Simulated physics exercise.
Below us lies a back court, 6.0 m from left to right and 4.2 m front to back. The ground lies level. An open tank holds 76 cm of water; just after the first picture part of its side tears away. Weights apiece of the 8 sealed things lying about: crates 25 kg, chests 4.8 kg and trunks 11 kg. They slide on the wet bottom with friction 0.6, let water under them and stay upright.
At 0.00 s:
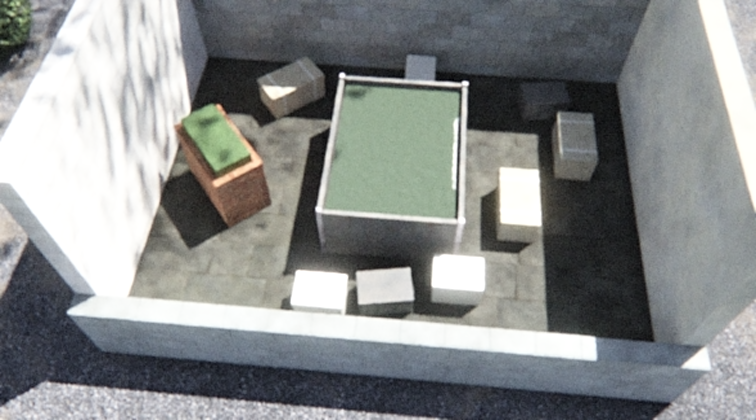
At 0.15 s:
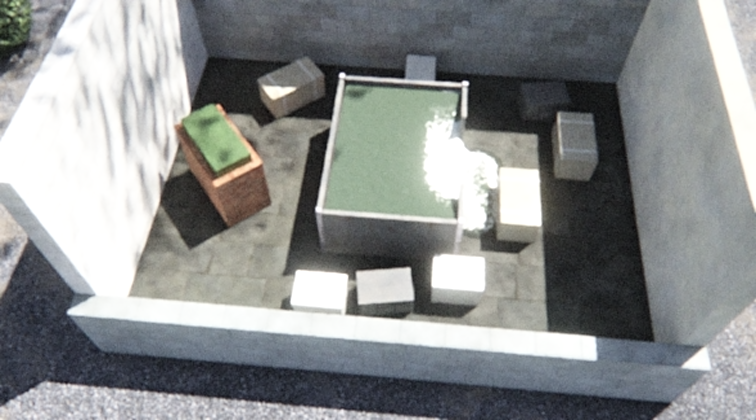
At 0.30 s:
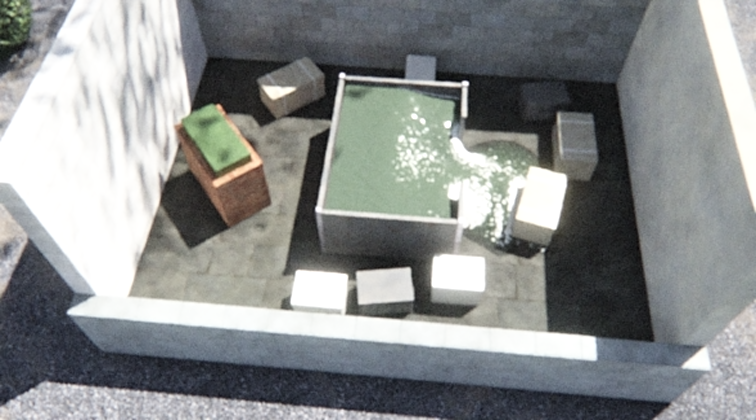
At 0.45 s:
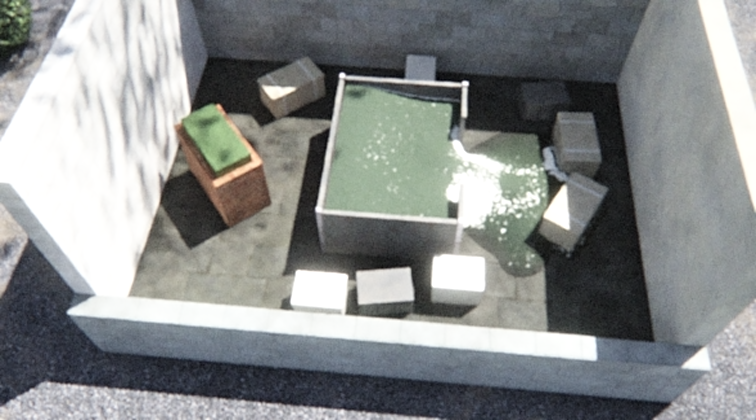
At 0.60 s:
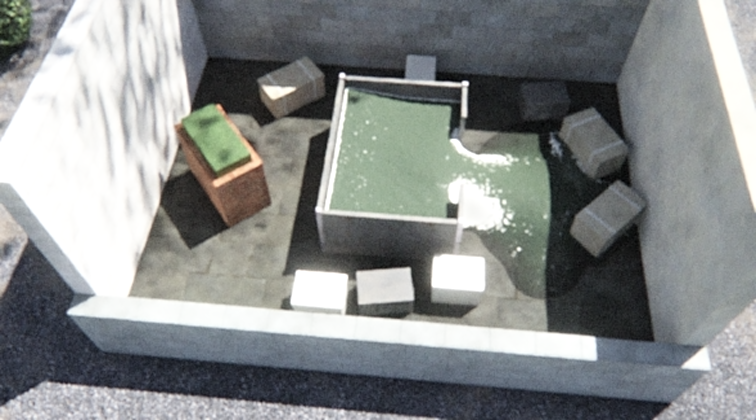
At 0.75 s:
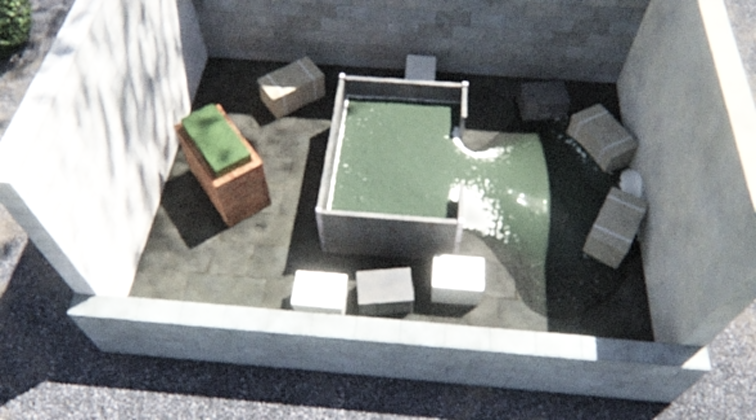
Green water bursts through the right side of an open tank in a walled court, foaming onto the paving. It spreads rightward and shoves the nearest trunk, which turns as it slides toward the right wall. A second trunk behind it then shifts and swivels, while the tank's level drops and the pool widens.
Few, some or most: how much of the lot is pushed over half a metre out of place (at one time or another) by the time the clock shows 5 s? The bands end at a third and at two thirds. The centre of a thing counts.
That comes to at least two thirds.
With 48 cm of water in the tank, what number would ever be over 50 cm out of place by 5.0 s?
In that case 4 of them.
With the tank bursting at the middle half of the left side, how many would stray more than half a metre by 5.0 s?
In that case 3 of them.
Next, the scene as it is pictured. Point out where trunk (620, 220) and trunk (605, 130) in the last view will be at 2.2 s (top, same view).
Near (615, 301) and (569, 71).
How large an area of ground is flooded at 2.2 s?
Roughly 12 m2.
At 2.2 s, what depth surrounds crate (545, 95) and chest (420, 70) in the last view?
Roughly 10 and 1 cm.
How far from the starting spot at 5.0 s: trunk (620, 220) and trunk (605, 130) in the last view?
In that order: 300 cm, 140 cm.
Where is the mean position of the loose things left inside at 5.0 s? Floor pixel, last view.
Around (323, 190).
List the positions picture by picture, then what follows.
In the first frame, a trunk at (520, 196) rests on the ground; a trunk at (577, 136), on the bottom; 3.0 m2 under water; 0 of 8 have shifted.
In the second frame, a trunk at (520, 196) rests on the ground; a trunk at (577, 136), on the bottom; water covers 3.7 m2; 0 of 8 have shifted.
In the third frame, a trunk at (543, 197), on the bottom, 26 cm from its start; a trunk at (577, 136) rests on the ground; water covers 4.4 m2; 1 of 8 have shifted.
In the fourth frame, a trunk at (577, 202), on the bottom, 66 cm from its start; a trunk at (579, 136), on the bottom; 5.4 m2 under water; 1 of 8 have shifted.
In the fifth frame, a trunk at (613, 209) rests on the ground, 108 cm from its start; a trunk at (597, 134), on the bottom, 24 cm from its start; water covers 6.7 m2; 2 of 8 have shifted.
In the sixth frame, a trunk at (620, 219), on the bottom, 116 cm from its start; a trunk at (605, 130) rests on the ground, 37 cm from its start; water covers 7.8 m2; 2 of 8 have shifted.
After 1.1 s 2 of 8 are over 50 cm from their spots; 2 afloat.
After 2.2 s 2 of 8 are over 50 cm from their spots; 2 afloat.
After 3.5 s 6 of 8 are over 50 cm from their spots; 4 afloat.
After 5.0 s 8 of 8 are over 50 cm from their spots, and 8 have been at some point; 5 afloat.
